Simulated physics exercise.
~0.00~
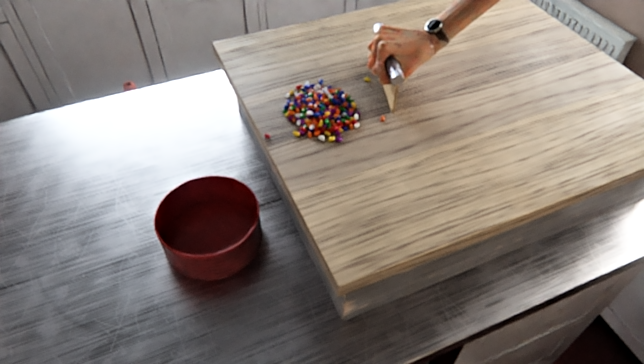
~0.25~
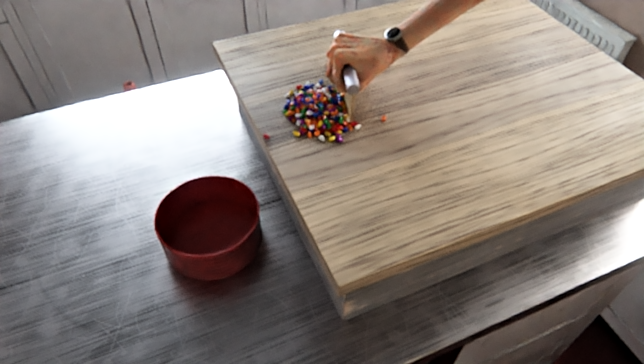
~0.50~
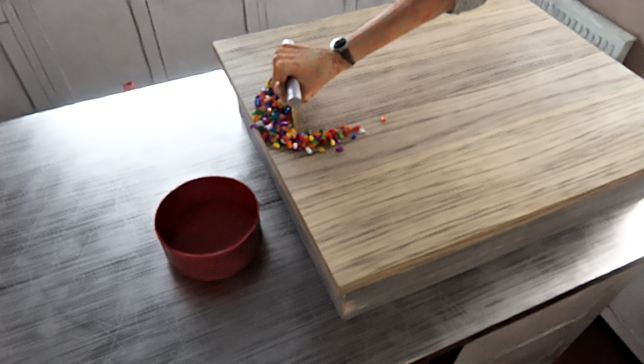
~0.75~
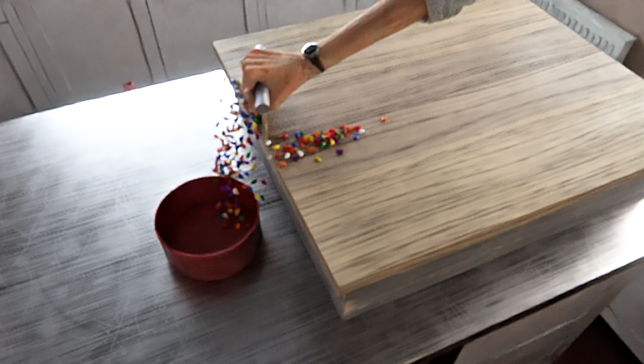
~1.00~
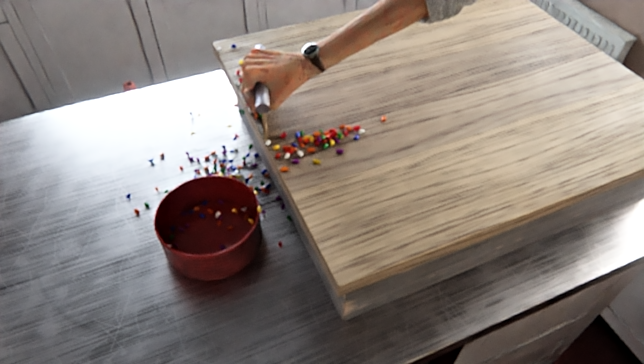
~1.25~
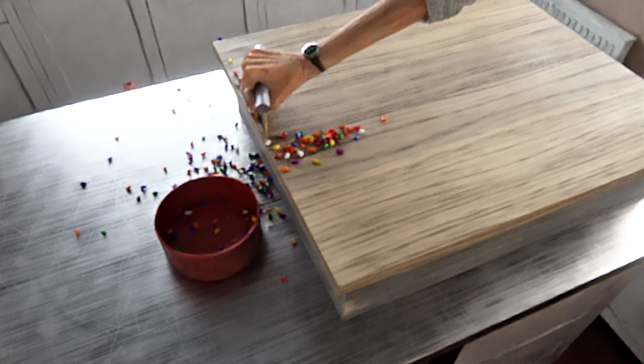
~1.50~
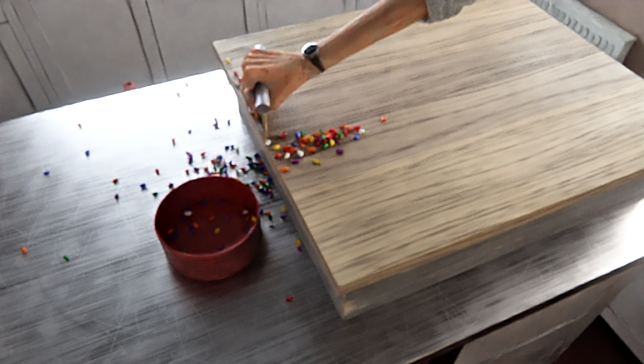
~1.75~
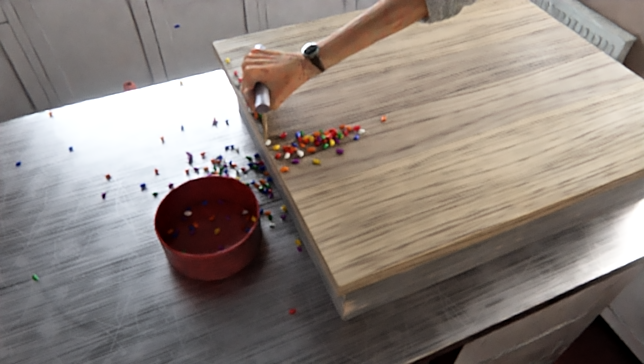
A hand scrapes colorful beans left off a wooden board, scattering many around a red pot.
